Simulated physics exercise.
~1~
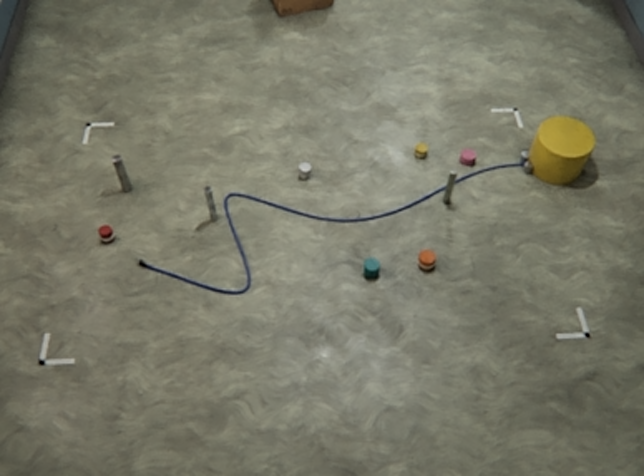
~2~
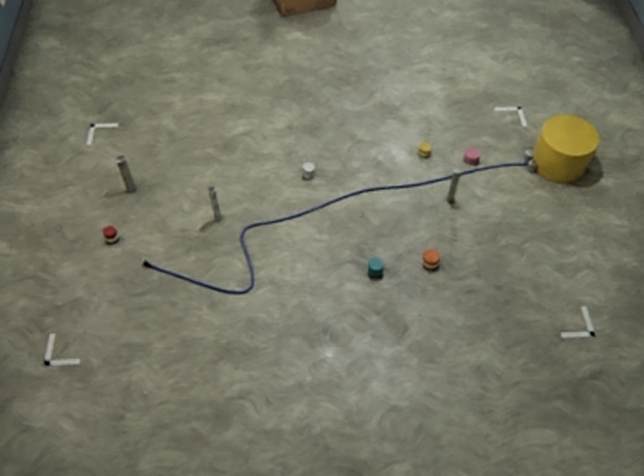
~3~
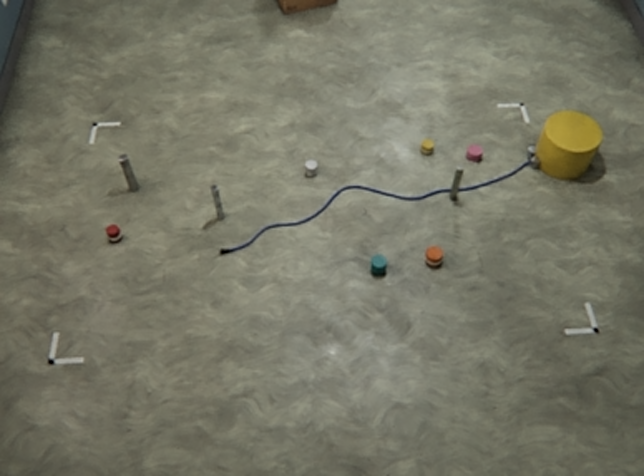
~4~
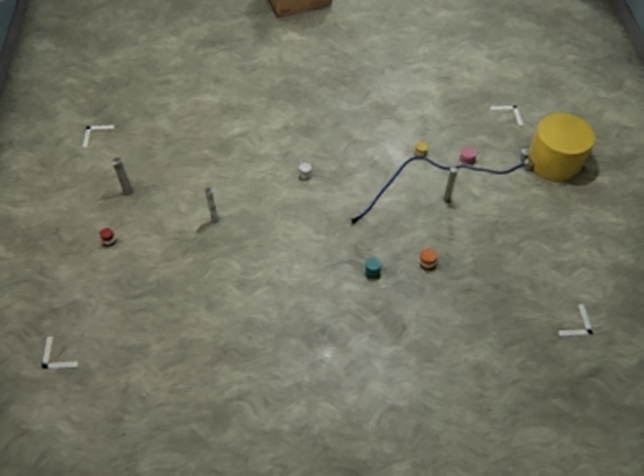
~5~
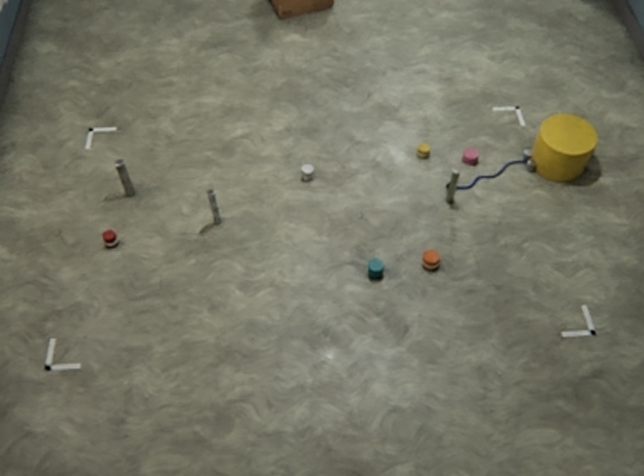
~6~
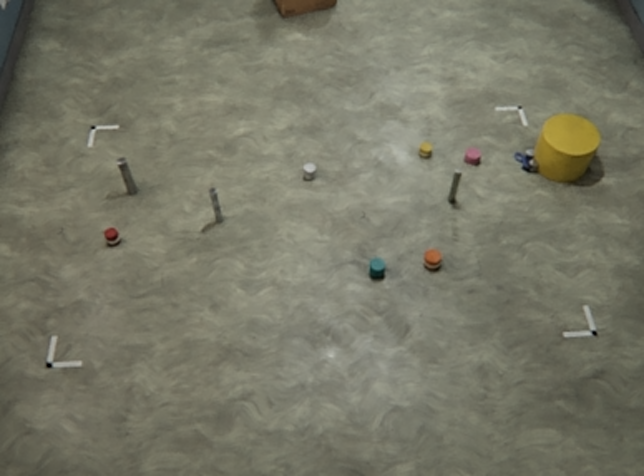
A long blue lead snaking across a grey floor among upright posts and small colored containers was drawn rightward toward a yellow reel, its loose end sliding past the undisturbed containers until only a short bit remained beside the reel.
